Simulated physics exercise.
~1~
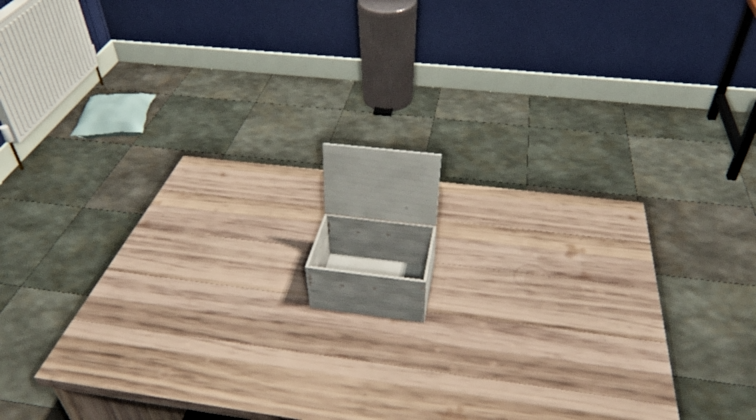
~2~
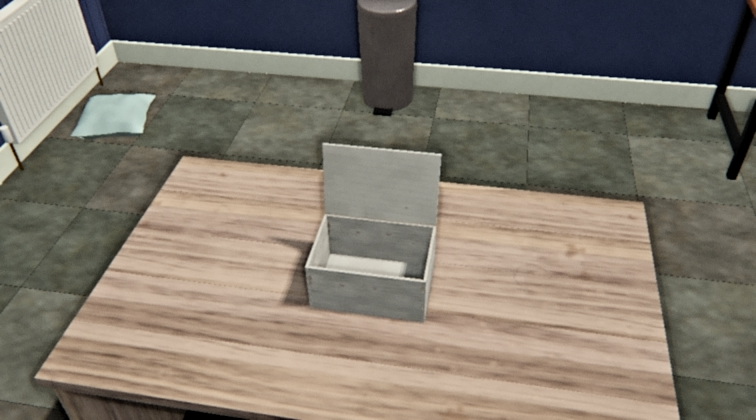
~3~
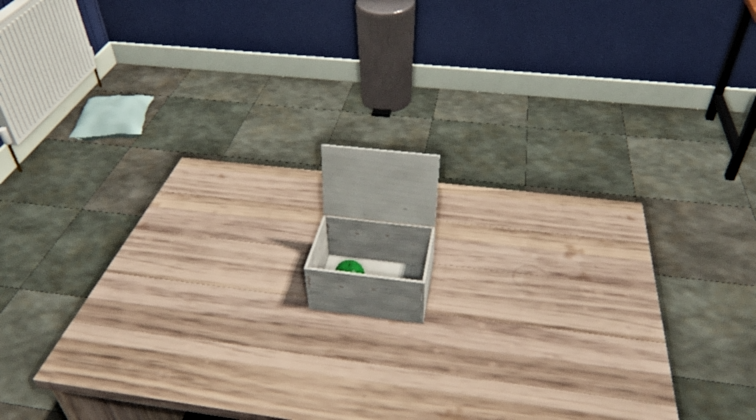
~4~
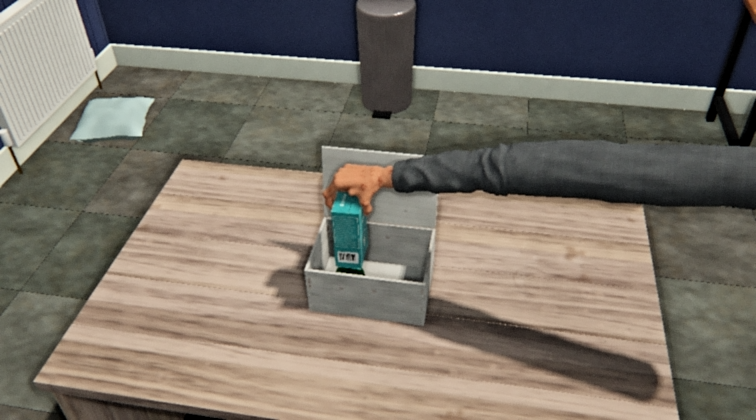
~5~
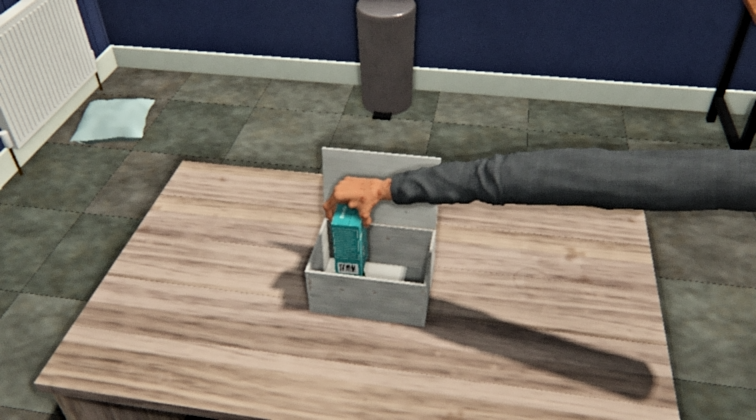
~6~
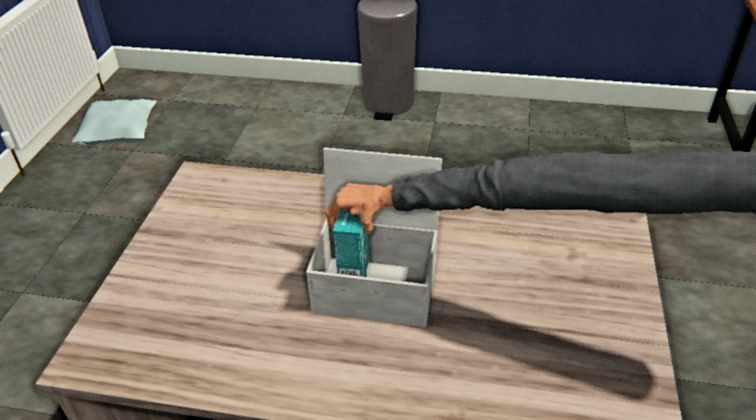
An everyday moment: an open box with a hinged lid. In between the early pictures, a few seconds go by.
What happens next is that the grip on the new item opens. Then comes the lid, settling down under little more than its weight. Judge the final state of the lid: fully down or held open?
In the end it is fully down.
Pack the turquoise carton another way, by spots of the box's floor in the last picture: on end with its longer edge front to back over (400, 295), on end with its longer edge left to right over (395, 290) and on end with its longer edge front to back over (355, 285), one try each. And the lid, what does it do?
In order: Lid stays open, lid stays open, lid stays open.
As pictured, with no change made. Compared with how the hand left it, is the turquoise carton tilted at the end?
Once everything settles, the turquoise carton ends up at a slant.
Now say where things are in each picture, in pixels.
In the first picture, the last thing is not in view yet.
In the second picture, the last thing is not in view yet.
In the third picture, the last thing is not in view yet.
The fourth picture shows still above its spot; turquoise carton (350, 229).
The fifth picture shows still above its spot; turquoise carton (350, 241).
The sixth picture shows in place under the hand; turquoise carton (352, 247).
Then, 0.90 s after the last picture, lid starting down; turquoise carton tipped 67° from how it was near (390, 275); green apple rolled a little.
Then, 1.40 s after the last picture, lid 72° above the rim; turquoise carton on its side near (387, 287); green apple rolled a little.
Then, 1.90 s after the last picture, lid 28° above the rim; turquoise carton on its side near (387, 287); green apple rolled a little.
At rest, lid shut; tipped over in the box, turquoise carton; moved from the start, green apple. Seen from the same camera at the end, turquoise carton near (387, 287).
